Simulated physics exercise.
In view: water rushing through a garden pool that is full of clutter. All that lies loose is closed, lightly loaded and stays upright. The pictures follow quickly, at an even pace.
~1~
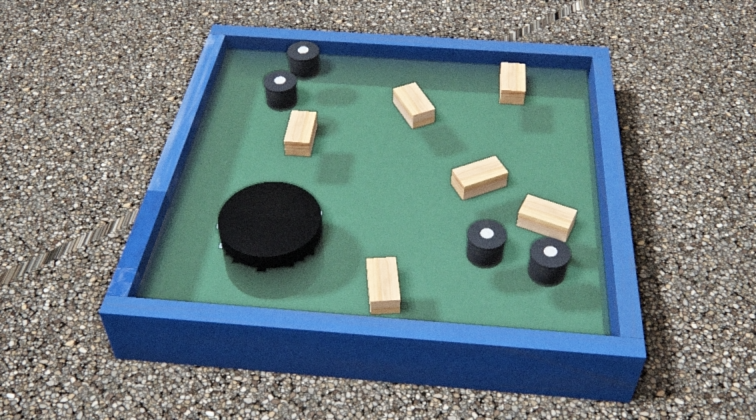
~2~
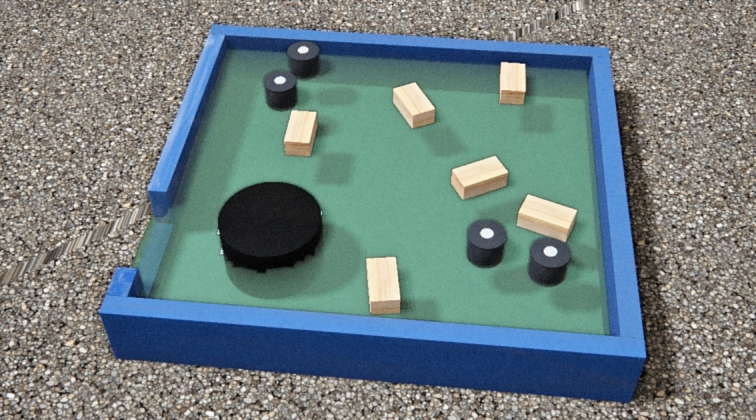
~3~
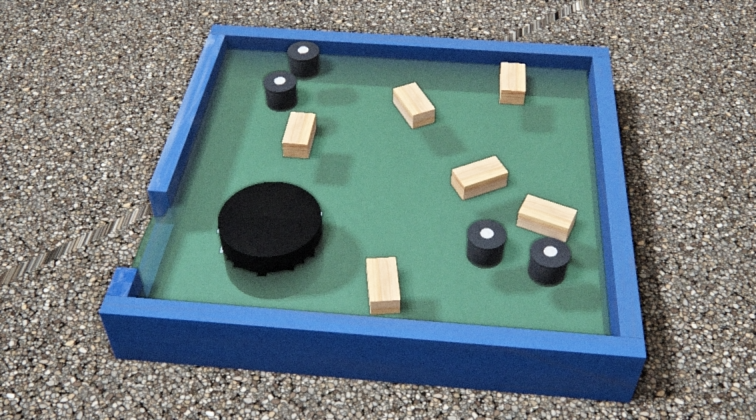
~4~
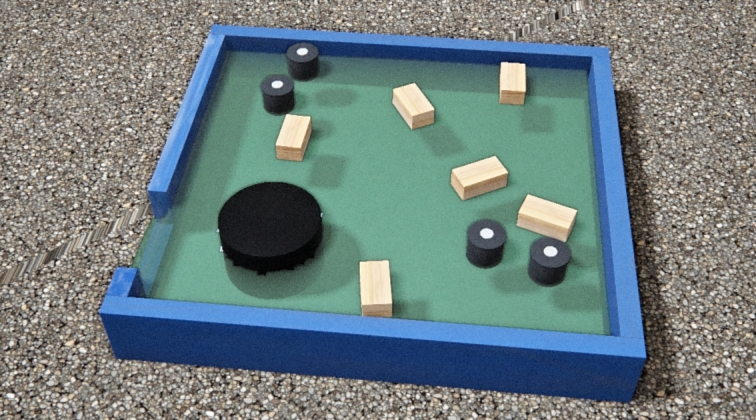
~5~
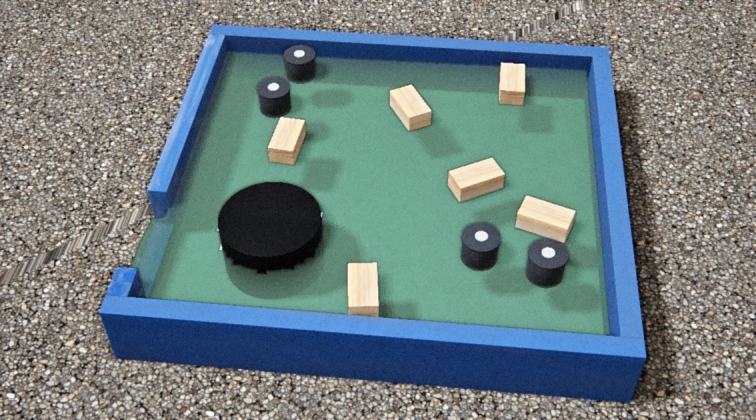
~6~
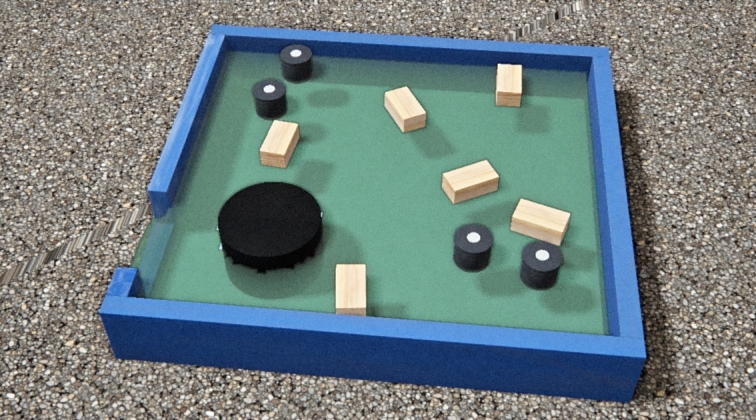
A gap opens in the blue tray's left wall, then the floating blocks drift slightly left.
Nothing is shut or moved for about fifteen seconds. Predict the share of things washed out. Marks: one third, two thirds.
Share: Not even a third.
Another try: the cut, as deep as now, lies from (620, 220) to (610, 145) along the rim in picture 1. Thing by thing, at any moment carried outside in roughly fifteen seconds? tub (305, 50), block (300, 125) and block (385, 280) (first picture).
In that order: Inside, inside, still in.
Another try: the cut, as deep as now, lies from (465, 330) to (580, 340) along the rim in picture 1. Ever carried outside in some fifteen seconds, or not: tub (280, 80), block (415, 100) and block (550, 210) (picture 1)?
As listed: Kept in, still in, washed out.
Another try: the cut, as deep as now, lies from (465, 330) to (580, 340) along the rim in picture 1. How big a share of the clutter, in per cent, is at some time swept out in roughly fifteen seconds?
About 50 per cent.
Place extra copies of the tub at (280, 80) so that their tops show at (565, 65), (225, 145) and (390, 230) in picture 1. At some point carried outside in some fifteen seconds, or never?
In that order: Kept in, washed out, out.
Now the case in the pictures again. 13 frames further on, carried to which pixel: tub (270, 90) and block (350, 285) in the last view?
Around (241, 116) and (172, 259).
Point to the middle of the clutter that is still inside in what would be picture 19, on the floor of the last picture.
Roughly at (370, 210).
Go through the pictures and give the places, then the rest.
The first frame shows a block at (383, 279), afloat; a block at (300, 127), afloat; 0 of 10 have shifted.
The second frame shows a block at (383, 279) floats; a block at (300, 127) floats; 0 of 10 have shifted.
The third frame shows a block at (383, 279) floats; a block at (299, 128), afloat; 0 of 10 have shifted.
The fourth frame shows a block at (375, 282), afloat, close to its start; a block at (293, 131) floats, close to its start; 1 of 10 have shifted.
The fifth frame shows a block at (363, 284) floats, close to its start; a block at (287, 134) floats, close to its start; 3 of 10 have shifted.
The sixth frame shows a block at (351, 286), afloat, close to its start; a block at (279, 137), afloat, close to its start; 7 of 10 have shifted.
A moment on, 0 of 10 are out; 10 afloat.
Next, 0 of 10 are out; 10 afloat.
Later, 1 of 10 are out; 9 afloat.
In the end, 1 of 10 are out; 9 afloat.
